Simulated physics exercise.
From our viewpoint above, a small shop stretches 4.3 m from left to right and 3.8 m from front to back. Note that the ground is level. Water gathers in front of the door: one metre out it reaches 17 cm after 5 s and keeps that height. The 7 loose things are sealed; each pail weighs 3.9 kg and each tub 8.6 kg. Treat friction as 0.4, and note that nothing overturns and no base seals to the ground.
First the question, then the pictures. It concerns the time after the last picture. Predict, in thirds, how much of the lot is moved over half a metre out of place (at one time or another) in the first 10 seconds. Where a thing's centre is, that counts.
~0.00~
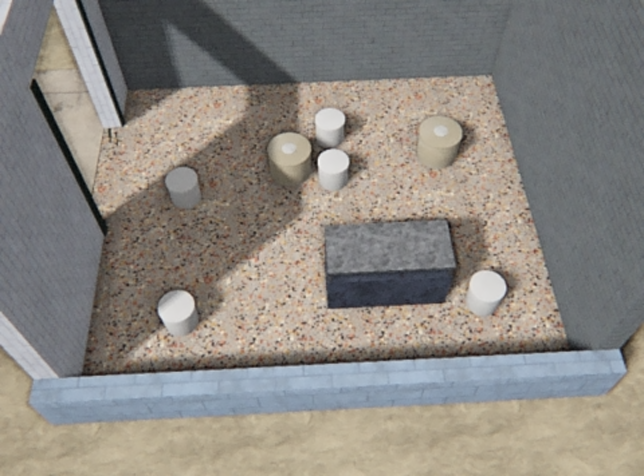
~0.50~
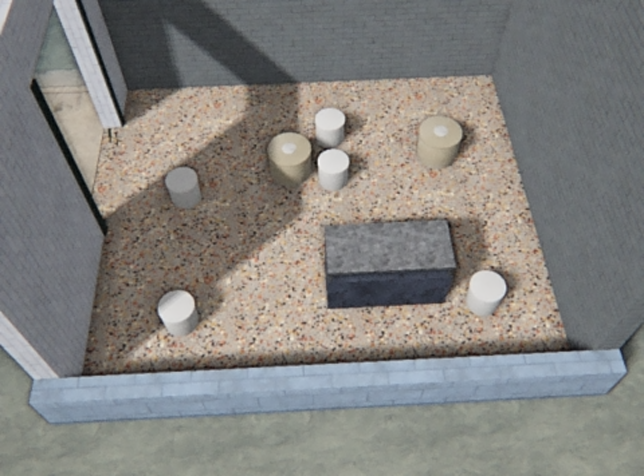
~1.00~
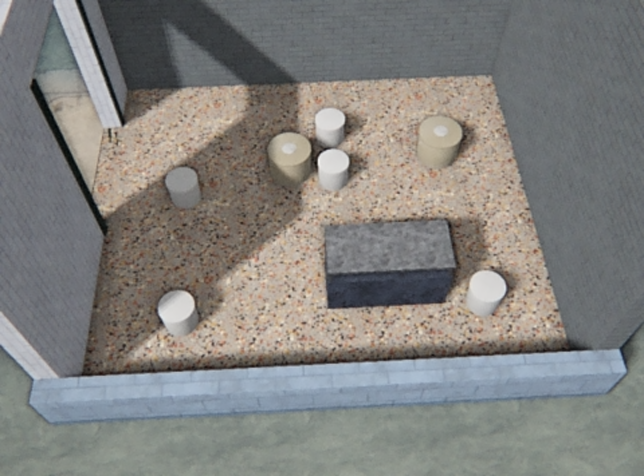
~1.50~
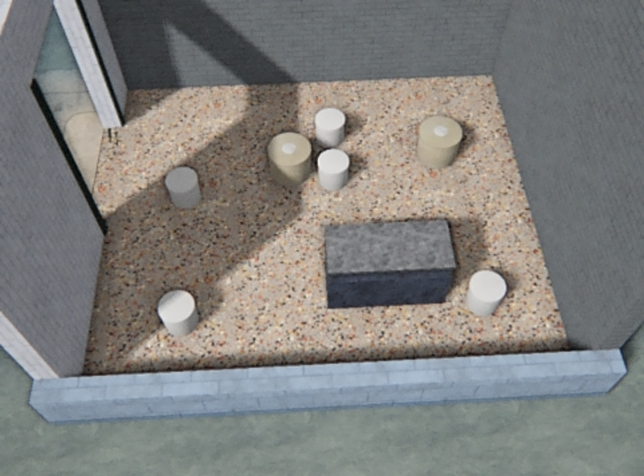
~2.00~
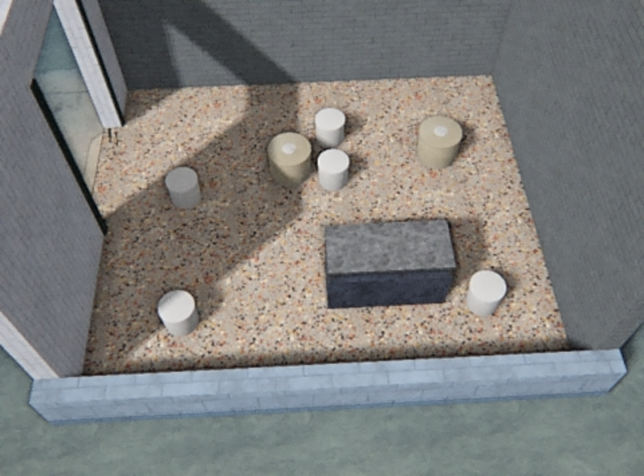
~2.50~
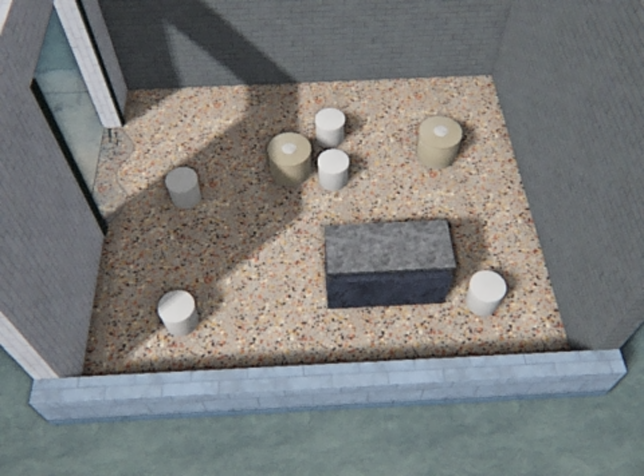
The tally is moderate.
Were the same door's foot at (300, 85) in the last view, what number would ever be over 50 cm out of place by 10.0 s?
The answer then is 4.
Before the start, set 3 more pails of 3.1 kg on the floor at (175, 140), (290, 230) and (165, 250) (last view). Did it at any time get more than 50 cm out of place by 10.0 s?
Order as asked - exceeds the limit, exceeds the limit, falls below the limit.
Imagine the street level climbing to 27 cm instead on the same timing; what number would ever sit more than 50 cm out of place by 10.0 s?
I count 5 of them in that case.
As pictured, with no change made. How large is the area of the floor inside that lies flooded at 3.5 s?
About 1.0 m2 is covered.
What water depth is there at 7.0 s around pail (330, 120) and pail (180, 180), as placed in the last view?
Roughly 3 and 5 cm.
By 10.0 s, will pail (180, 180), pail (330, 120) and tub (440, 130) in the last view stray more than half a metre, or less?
In that order: Above the mark, above the mark, below the mark.
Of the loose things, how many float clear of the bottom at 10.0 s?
Just then, the number is 5.
After 3.5 s 0 of 7 are over 50 cm from their spots; 0 afloat.
After 4.5 s 0 of 7 are over 50 cm from their spots; 0 afloat.
After 7.0 s 3 of 7 are over 50 cm from their spots; 1 afloat.
After 10.0 s 4 of 7 are over 50 cm from their spots, and 4 have been at some point; 5 afloat.
